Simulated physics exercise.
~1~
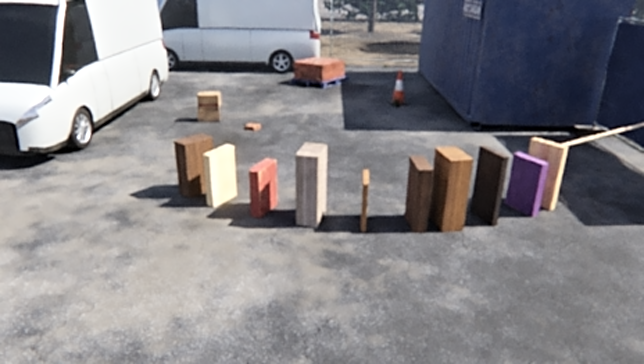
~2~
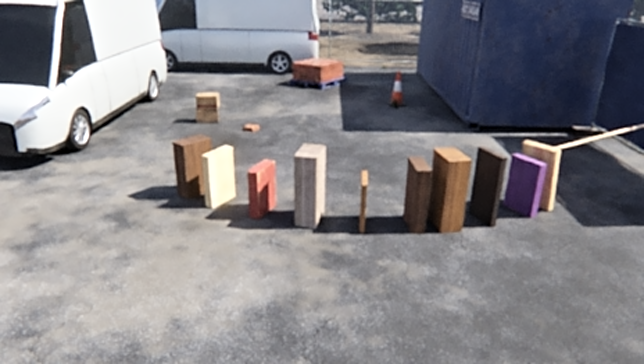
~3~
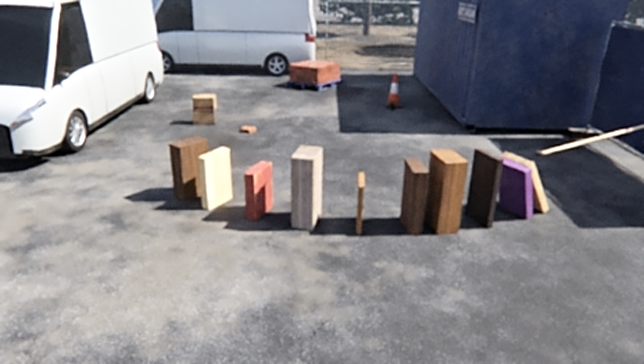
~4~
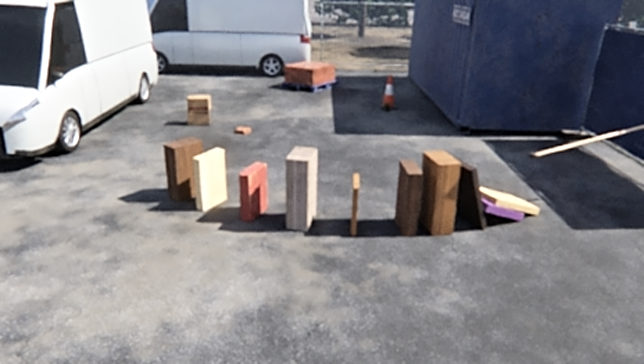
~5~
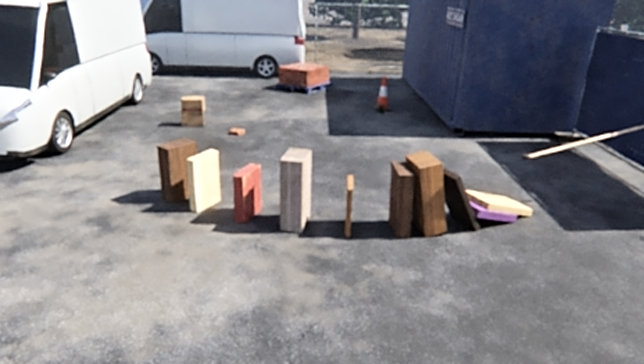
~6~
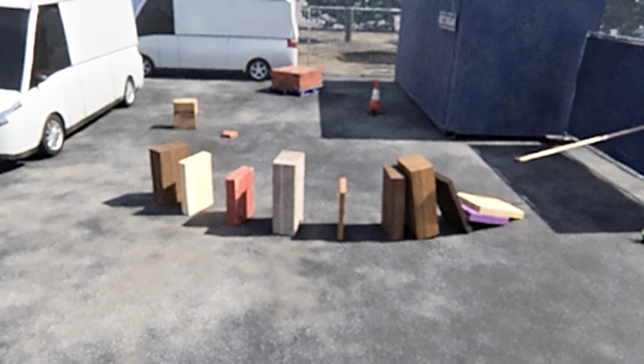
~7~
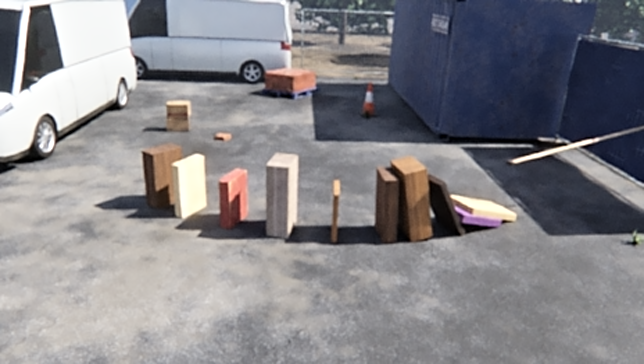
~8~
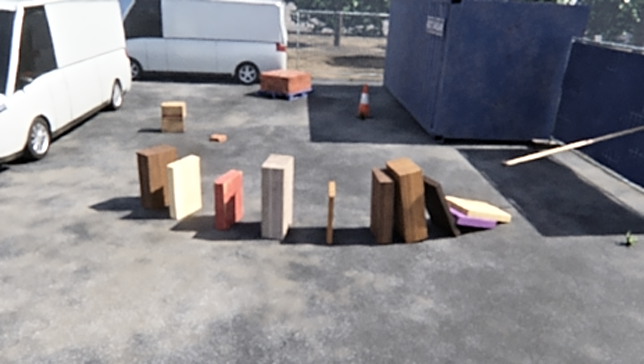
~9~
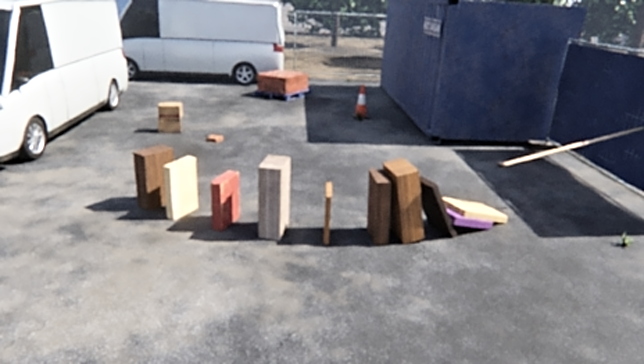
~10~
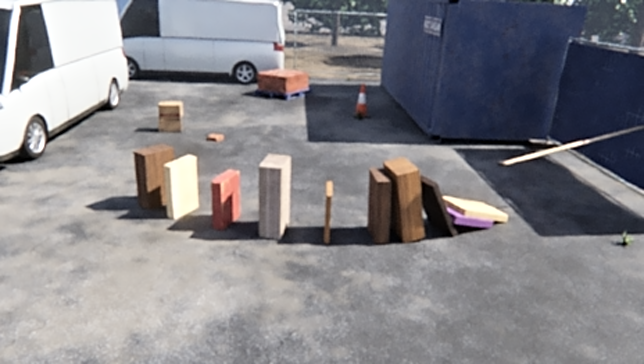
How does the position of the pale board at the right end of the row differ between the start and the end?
At the start the pale board stands upright at the right end of the row, and by the end it is lying on its side.
